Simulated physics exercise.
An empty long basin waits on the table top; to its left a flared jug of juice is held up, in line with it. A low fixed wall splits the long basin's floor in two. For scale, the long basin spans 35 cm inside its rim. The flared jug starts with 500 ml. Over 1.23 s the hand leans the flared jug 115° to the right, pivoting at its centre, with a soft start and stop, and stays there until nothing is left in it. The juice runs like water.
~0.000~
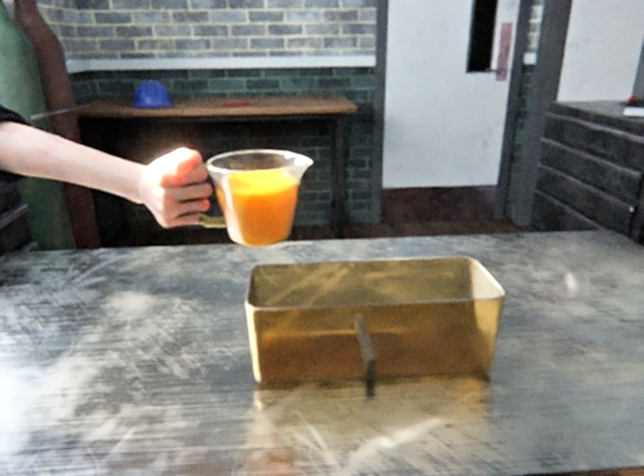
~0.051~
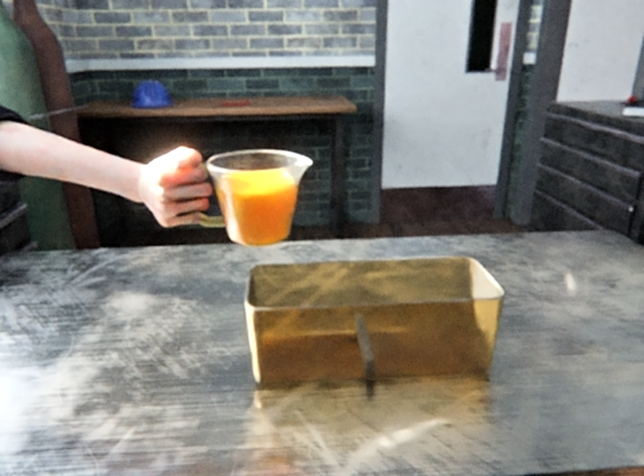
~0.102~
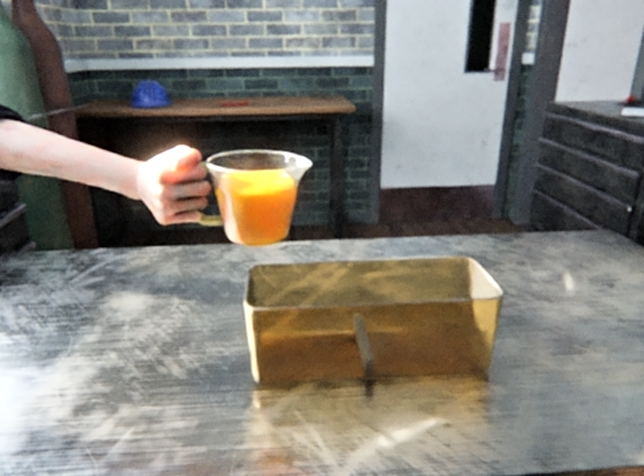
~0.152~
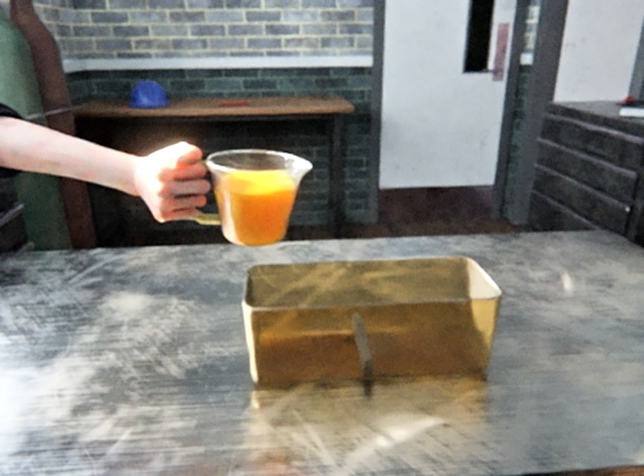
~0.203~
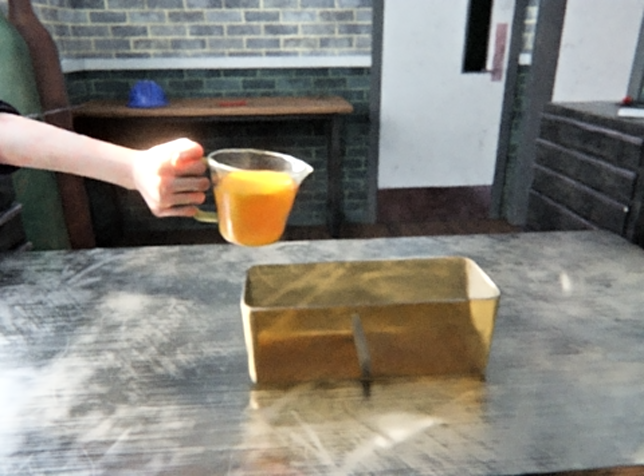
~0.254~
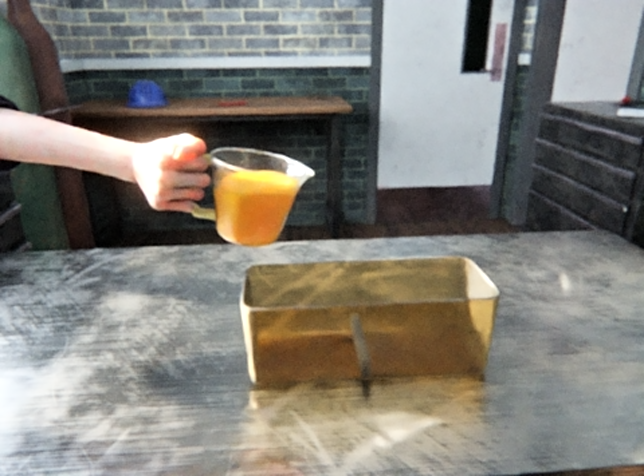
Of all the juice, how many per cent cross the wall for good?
About 27 per cent.
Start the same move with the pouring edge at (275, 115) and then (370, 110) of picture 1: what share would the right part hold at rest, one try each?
First 10, then 85 per cent.
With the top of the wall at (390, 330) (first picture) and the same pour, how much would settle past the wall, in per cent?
In that case some 10 per cent.
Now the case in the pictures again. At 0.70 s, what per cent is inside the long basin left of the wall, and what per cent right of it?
Left about 6, right about 2.
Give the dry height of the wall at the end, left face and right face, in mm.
Some 12 mm on the left and 24 mm on the right.
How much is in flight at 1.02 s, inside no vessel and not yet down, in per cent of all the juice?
Near 8 in a hundred.
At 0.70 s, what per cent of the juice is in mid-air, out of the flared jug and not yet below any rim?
Near 22 in a hundred.
Then, 0.70 s in, the tilt is 69° and 71 per cent is still to pour, 6 is left of the wall and 2 right of it.
Then, 1.02 s in, the tilt is 107° and 7 per cent is still to pour, 63 is left of the wall and 23 right of it.
Then, 1.36 s in, the tilt is 115° and 0 per cent is still to pour, 73 is left of the wall and 26 right of it.
Then, 1.73 s in, the tilt is 115° and 0 per cent is still to pour, 72 is left of the wall and 27 right of it.
Finally, 73 per cent lies left of the wall, 27 right of it and 1 outside.
